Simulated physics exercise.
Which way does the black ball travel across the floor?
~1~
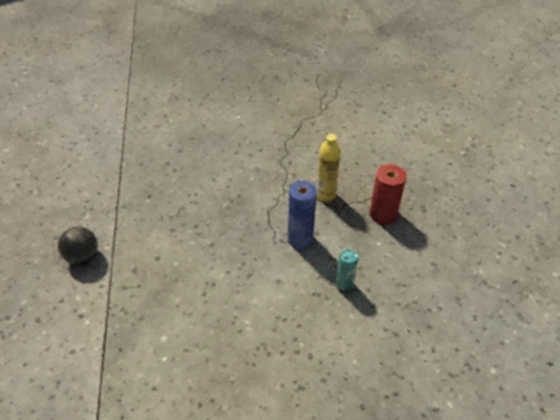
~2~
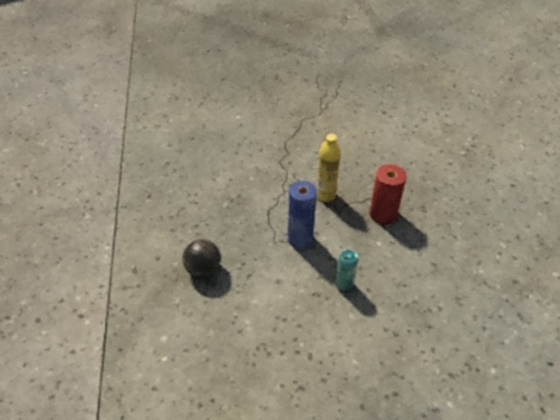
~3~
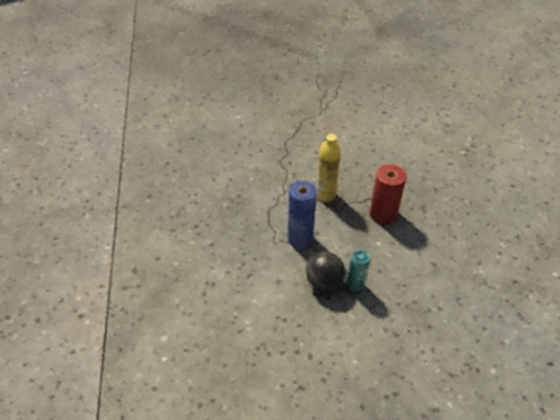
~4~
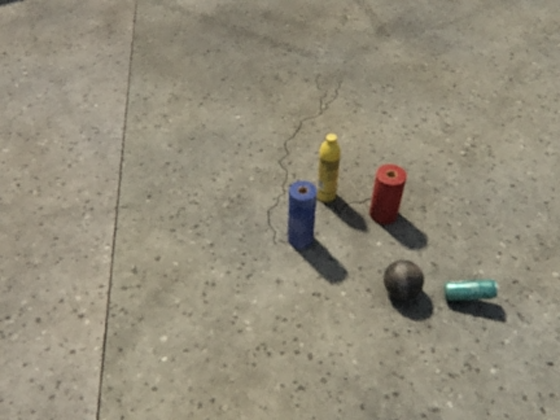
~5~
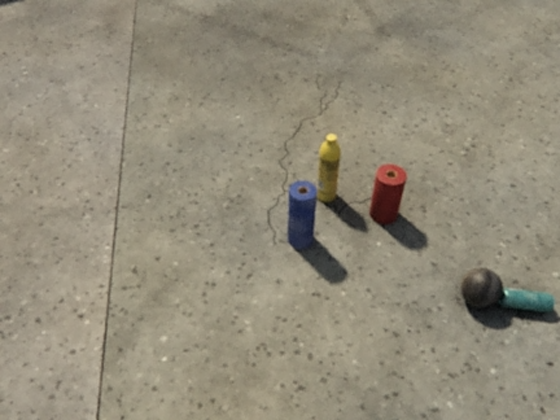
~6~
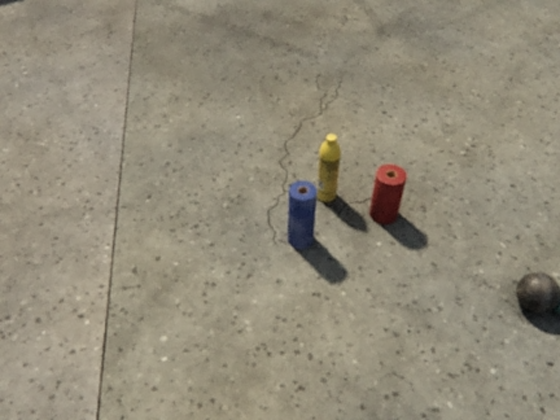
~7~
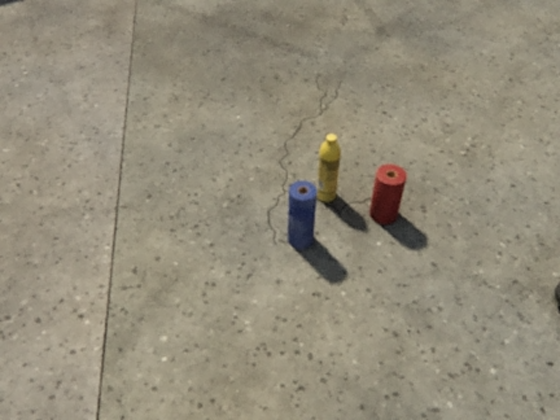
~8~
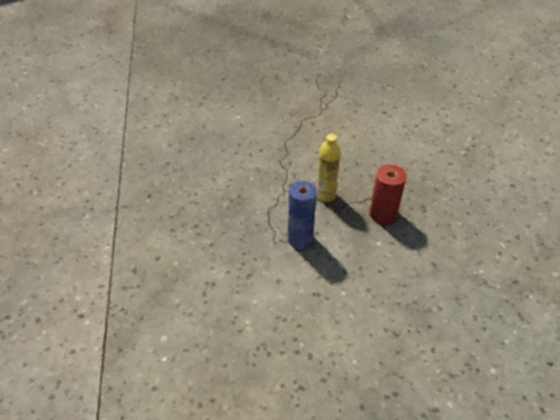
The black ball rolls to the right, knocking over the turquoise can on its way.
A black ball rolled in from the left across a concrete floor, knocked over a small turquoise can and pushed it off to the right until both were out of sight, leaving the blue roll, yellow bottle and red roll standing.
